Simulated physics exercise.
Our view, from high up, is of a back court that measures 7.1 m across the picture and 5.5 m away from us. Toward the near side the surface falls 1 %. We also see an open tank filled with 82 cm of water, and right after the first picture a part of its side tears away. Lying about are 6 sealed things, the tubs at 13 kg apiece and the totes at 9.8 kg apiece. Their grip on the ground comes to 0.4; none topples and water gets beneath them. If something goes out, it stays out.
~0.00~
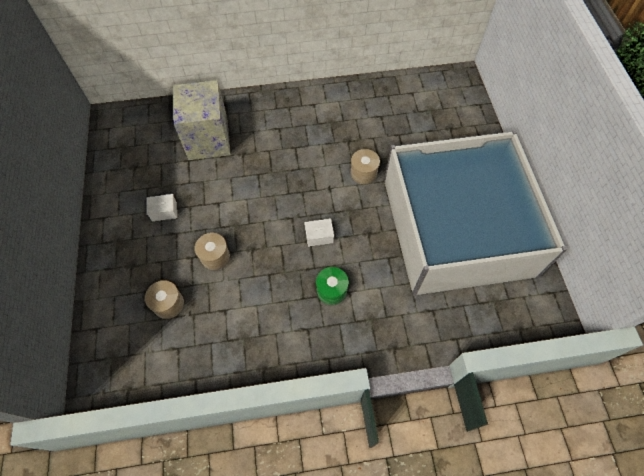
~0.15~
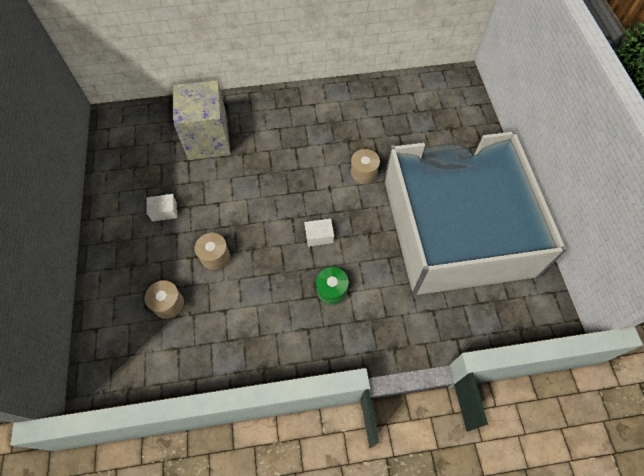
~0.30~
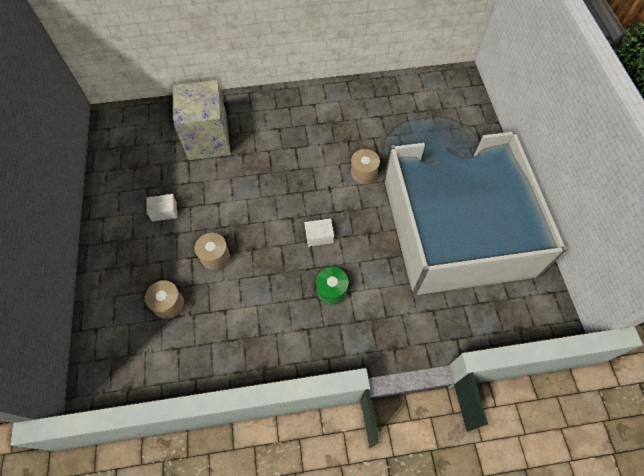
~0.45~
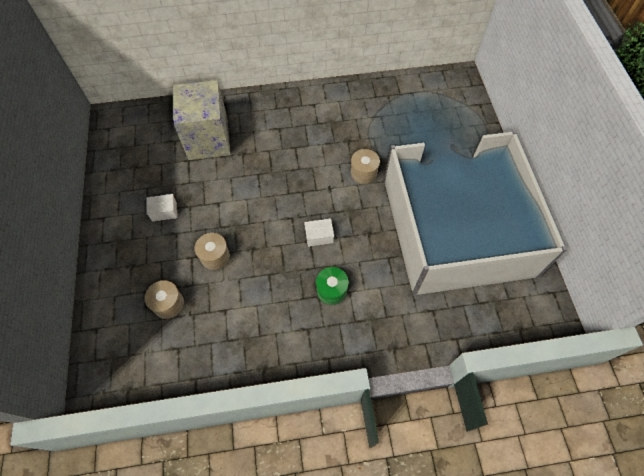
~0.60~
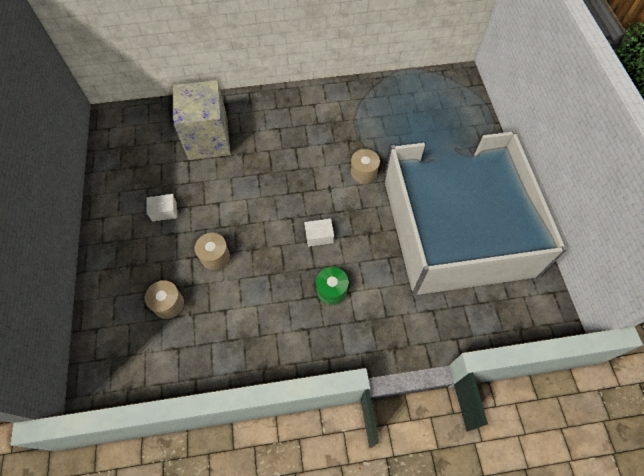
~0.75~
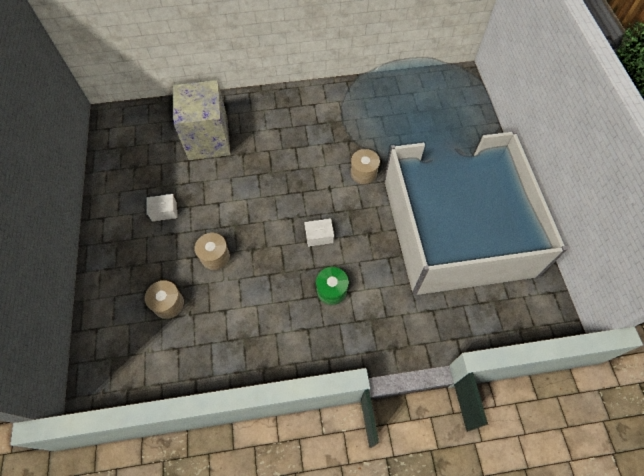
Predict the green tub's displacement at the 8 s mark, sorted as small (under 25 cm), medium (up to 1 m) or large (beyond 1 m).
The displacement is small.
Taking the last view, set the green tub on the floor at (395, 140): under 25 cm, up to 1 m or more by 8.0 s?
From that spot, it is pushed far off.
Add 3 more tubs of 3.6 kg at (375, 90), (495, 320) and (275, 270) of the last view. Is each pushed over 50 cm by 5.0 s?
Result, in listed order: Exceeded / not exceeded / exceeded.
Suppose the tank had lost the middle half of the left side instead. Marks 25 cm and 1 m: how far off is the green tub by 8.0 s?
So the green tub winds up far off.
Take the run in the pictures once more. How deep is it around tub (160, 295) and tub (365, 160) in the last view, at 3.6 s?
Around 0 cm and 0 cm.
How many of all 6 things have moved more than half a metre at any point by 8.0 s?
Result: 3.
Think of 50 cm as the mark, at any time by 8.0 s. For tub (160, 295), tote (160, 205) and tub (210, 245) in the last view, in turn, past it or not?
The first topped the threshold, the second topped the threshold, and the third topped the threshold.
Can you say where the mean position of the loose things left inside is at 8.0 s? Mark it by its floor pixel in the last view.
Close to (268, 269).
After 1.6 s the green tub is near (332, 282), 0.0 m from its start, aground; 0 of 6 are out; 0 afloat.
After 3.6 s the green tub is near (332, 282), 0.0 m from its start, aground; 0 of 6 are out; 0 afloat.
After 5.6 s the green tub is near (332, 282), 0.0 m from its start, aground; 0 of 6 are out; 0 afloat.
After 8.0 s the green tub is near (332, 282), 0.0 m from its start, aground; 0 of 6 are out; 2 afloat.
